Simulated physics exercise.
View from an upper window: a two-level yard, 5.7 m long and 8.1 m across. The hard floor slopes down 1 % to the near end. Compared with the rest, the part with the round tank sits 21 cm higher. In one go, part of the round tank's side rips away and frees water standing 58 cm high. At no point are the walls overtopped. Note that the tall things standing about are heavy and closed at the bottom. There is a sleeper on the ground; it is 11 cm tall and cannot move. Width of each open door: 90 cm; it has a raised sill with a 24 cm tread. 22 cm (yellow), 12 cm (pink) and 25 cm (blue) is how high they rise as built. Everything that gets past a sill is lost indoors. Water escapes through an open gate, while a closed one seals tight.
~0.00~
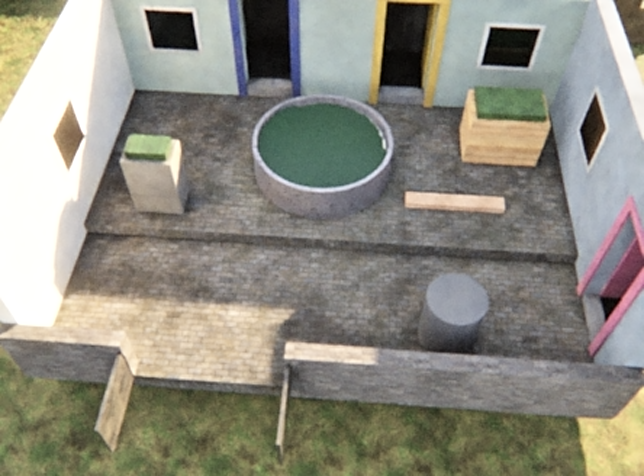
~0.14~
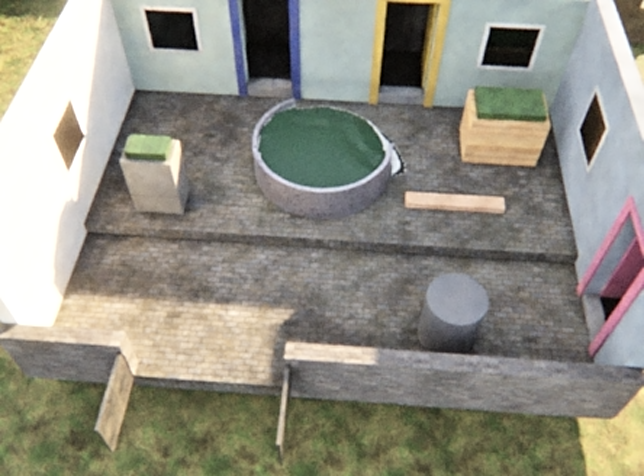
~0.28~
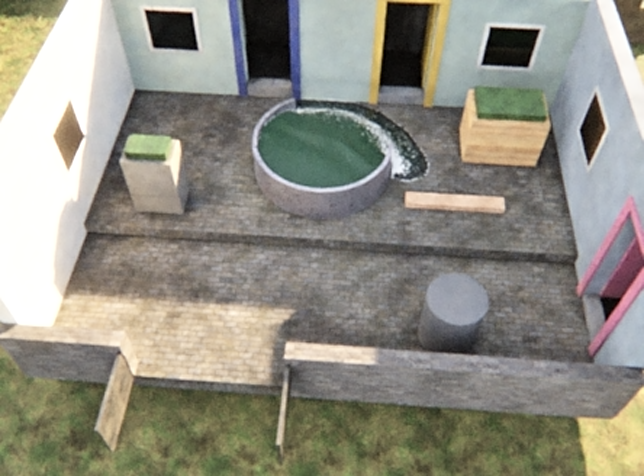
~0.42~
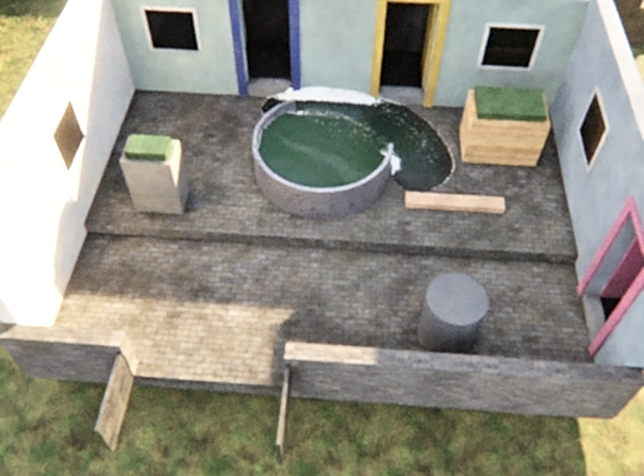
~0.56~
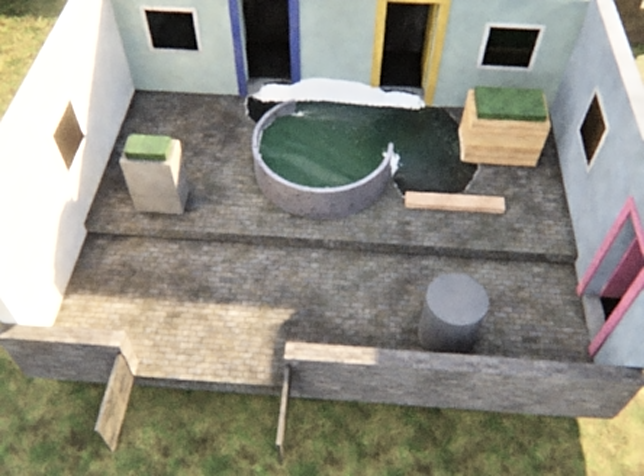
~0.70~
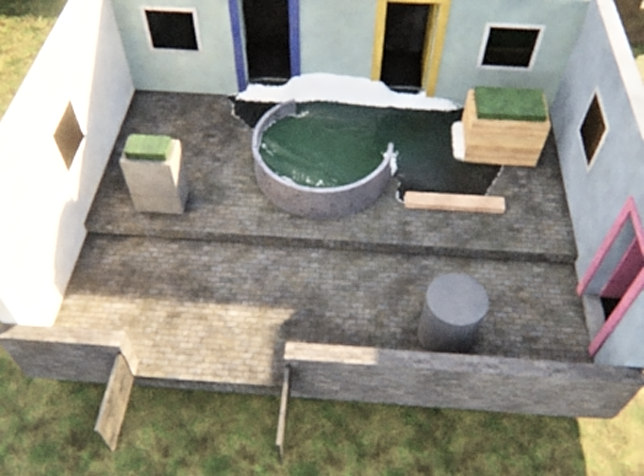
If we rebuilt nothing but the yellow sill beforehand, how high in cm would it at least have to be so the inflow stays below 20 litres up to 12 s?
It would have to reach roughly 24 cm.
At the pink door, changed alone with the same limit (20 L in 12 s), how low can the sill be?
For the pink door, about 6.5 cm.
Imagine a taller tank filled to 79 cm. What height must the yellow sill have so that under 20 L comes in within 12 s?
The step needs to be some 35 cm.
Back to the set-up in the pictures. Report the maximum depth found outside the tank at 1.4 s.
Max depth: About 37 cm.
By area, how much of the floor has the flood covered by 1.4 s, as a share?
Approximately 25 %.
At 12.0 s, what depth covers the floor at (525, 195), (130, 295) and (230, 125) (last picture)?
Approx. 5 / 6 / 2 cm.
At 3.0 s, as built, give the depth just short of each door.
The yellow door has 16 cm, the pink door 1 cm and the blue door 10 cm.
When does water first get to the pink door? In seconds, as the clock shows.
Pink 3.0 s.
After 1.4 s water covers 25 % of the floor, deepest (37 cm) near (457, 111); 33 cm at the yellow door, 7 litres in over its 22 cm sill.
After 3.0 s water covers 45 % of the floor, deepest (38 cm) near (532, 115); 16 cm at the yellow door, 32 litres in over its 22 cm sill.
After 12.0 s water covers 90 % of the floor, deepest (11 cm) near (47, 342); 6 cm at the yellow door, 33 litres in over its 22 cm sill.
At the yellow door as built, the water arrived by 0.5 s and peaked near 34 cm at 0.7 s.
With a sill of 20 cm, 48 litres would have come in within the 12 s; with 26.5 cm, 12 litres. So under 20 litres takes about 24 cm.
